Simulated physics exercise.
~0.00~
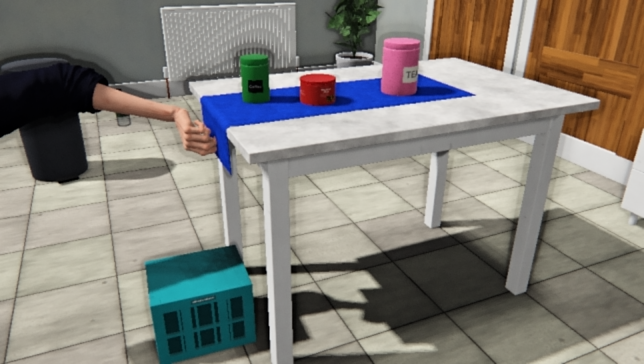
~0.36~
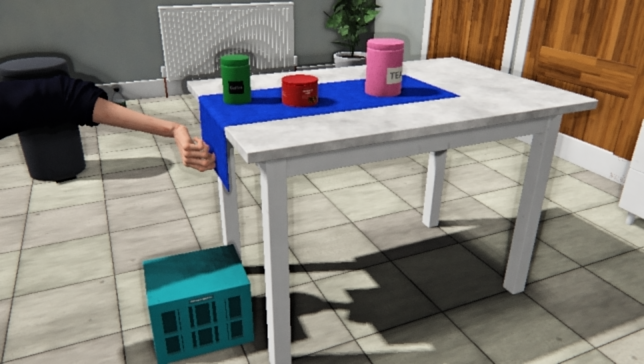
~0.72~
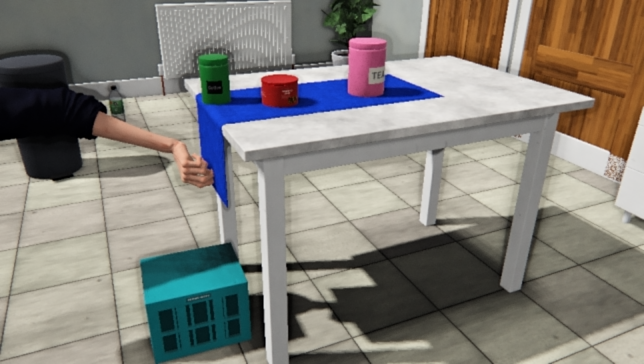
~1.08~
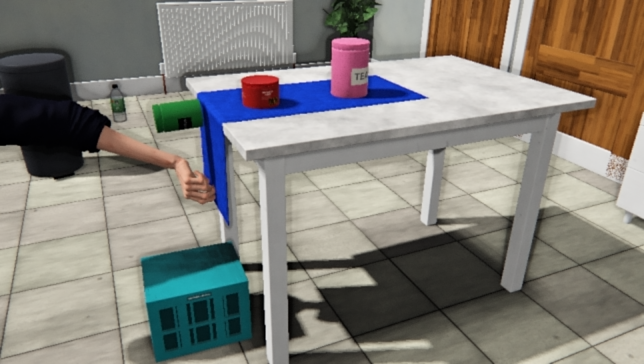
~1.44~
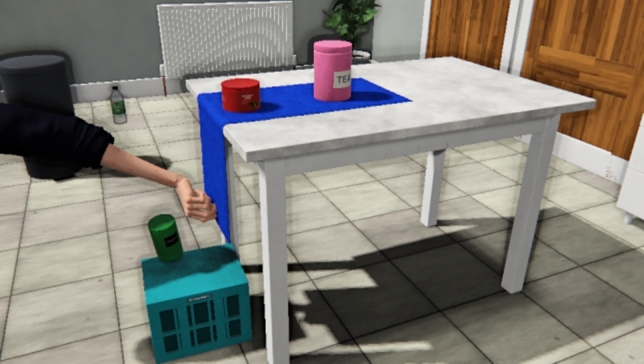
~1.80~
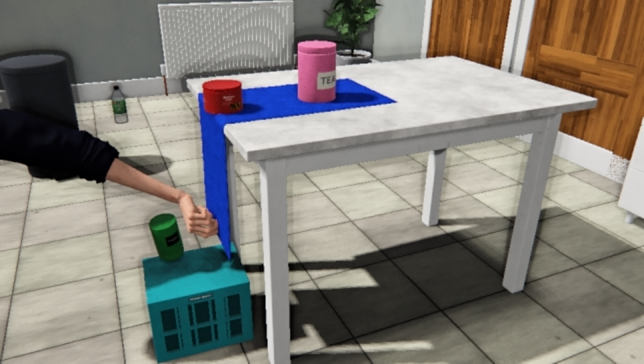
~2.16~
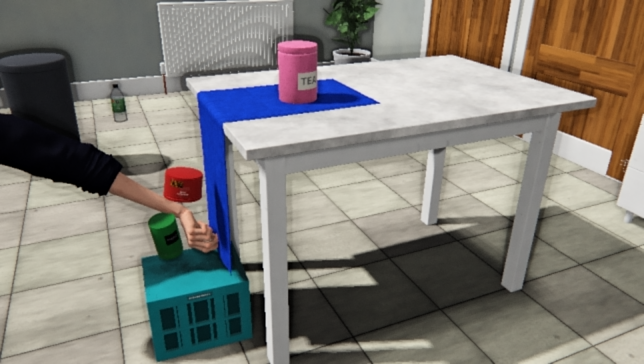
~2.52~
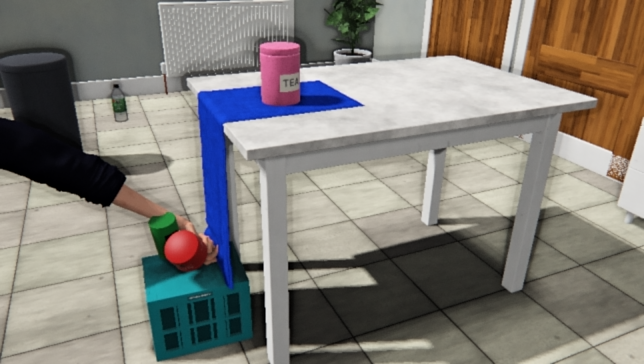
A hand slowly pulled a blue towel down over the left edge of a white table, dragging three containers along. The green jar dropped onto the turquoise crate, then the red tub fell there too, while the pink canister stayed standing on the tabletop.
